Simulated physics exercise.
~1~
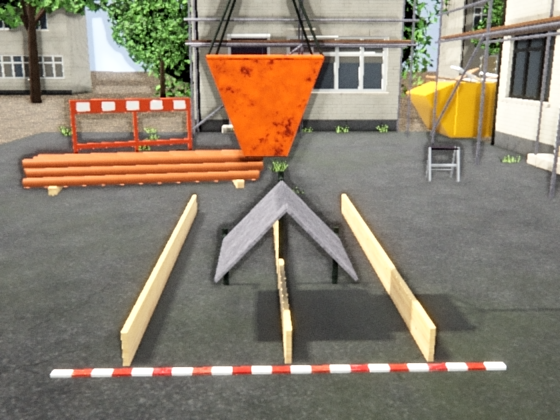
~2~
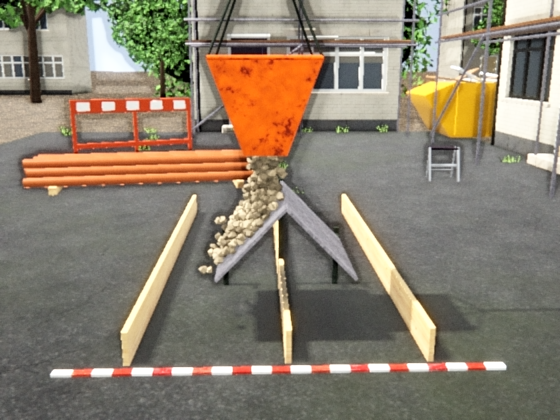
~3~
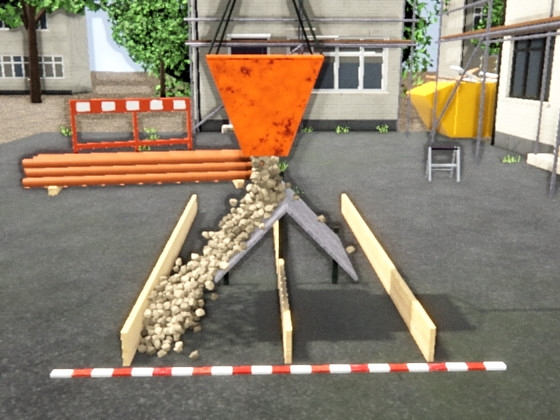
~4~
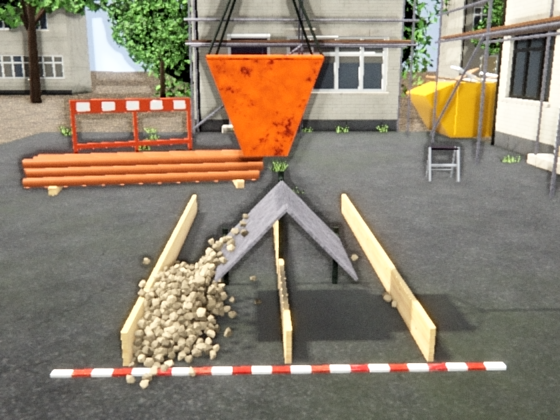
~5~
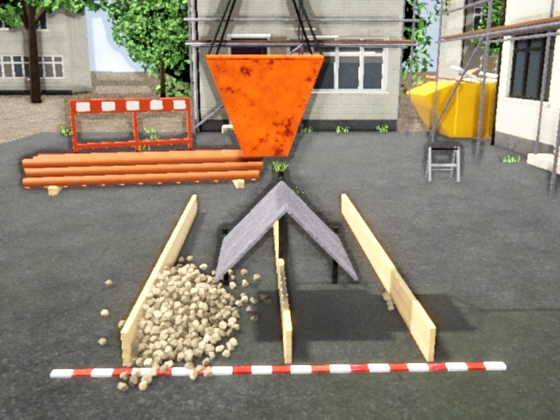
Pale crushed stones poured from the bottom of a hanging orange skip onto a peaked steel slope, tumbled down its left side, and piled up between the wooden planks in the left bay, leaving the right bay almost entirely empty.
